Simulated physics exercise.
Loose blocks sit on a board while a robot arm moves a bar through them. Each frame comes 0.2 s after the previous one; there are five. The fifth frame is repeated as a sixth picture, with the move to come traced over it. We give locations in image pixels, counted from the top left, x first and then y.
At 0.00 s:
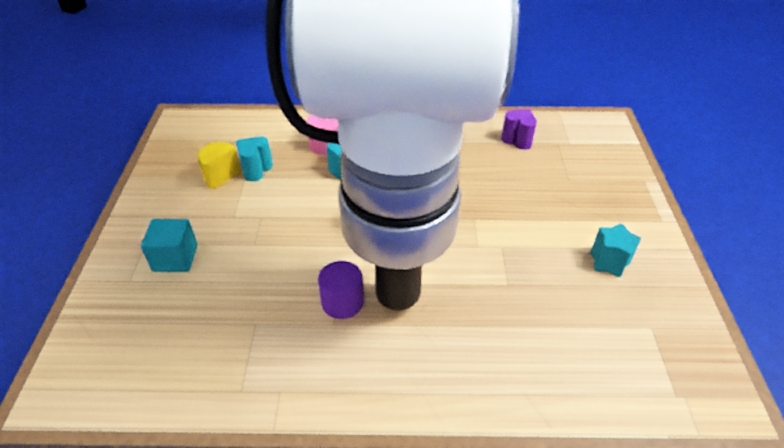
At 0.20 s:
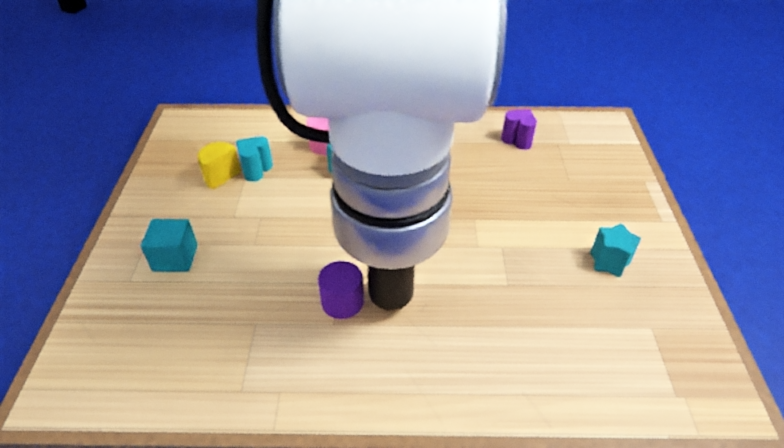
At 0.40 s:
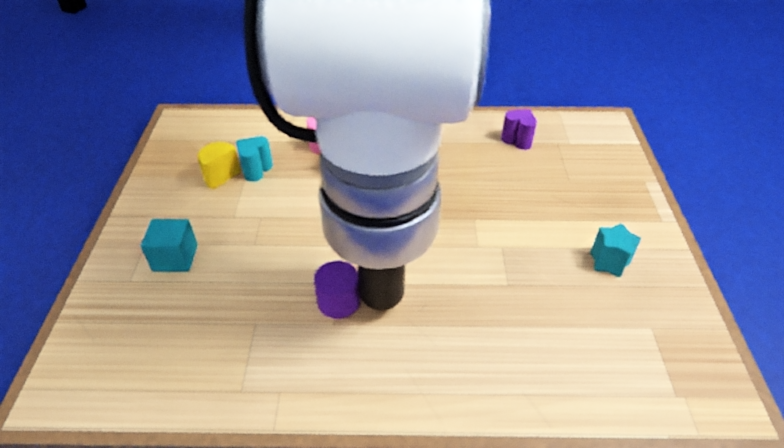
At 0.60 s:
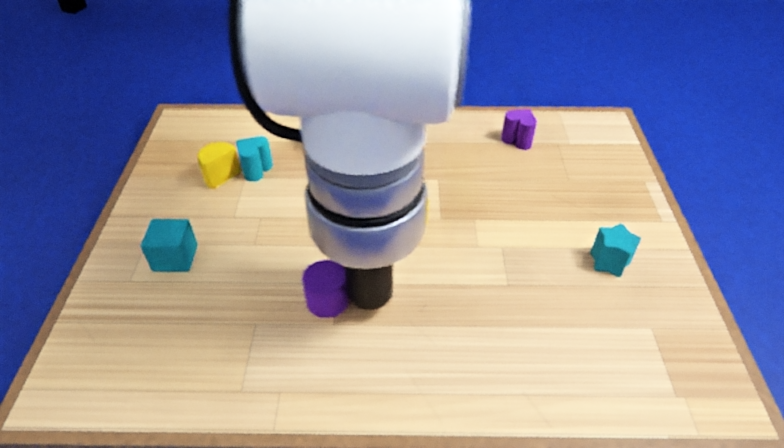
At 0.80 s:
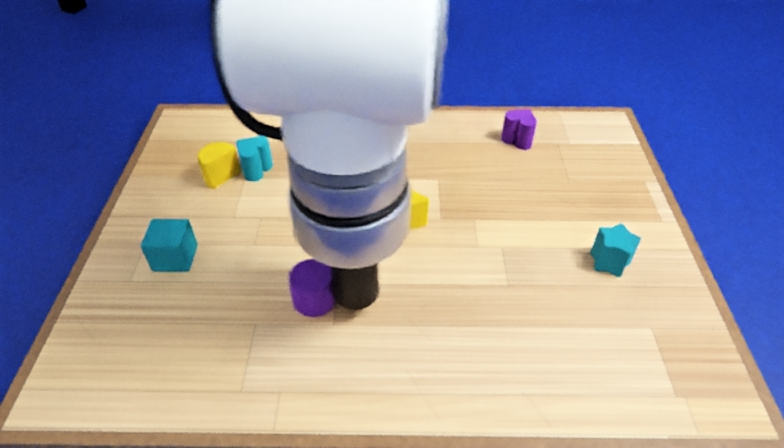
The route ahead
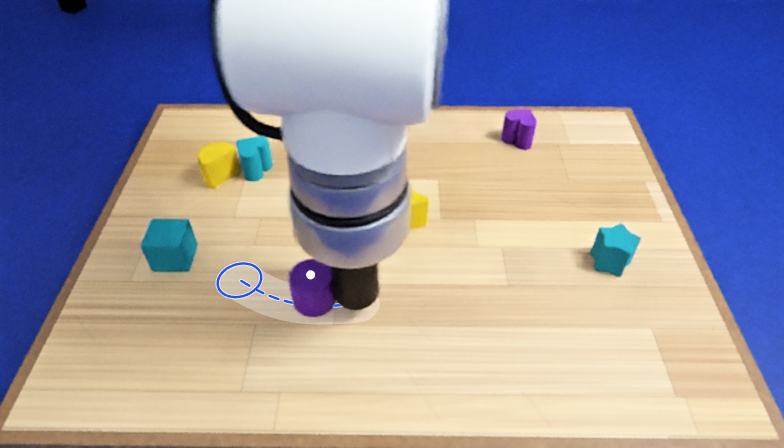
A robot arm moves its black bar left and pushes the purple disc left across the board.
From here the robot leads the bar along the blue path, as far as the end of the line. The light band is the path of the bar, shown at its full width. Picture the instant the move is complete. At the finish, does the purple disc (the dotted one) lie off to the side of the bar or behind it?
No, it doesn't check out.
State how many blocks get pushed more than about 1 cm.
The count will be 1.
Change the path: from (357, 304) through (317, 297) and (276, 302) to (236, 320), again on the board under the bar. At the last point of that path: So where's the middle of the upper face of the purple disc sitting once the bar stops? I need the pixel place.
Its top middle: (198, 273).
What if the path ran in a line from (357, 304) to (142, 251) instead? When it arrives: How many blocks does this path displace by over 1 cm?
Two move.
Path on the board, from (357, 304) through (314, 305) and (273, 297) to (240, 280); the dot is on the purple disc.
What follows on the original path. One third of the way, bar (310, 295); purple disc (266, 271).
Two thirds of the way, bar (269, 286); purple disc (225, 261).
At the end, bar (236, 269); turquoise square (161, 231); purple disc (189, 251); pink star in place.
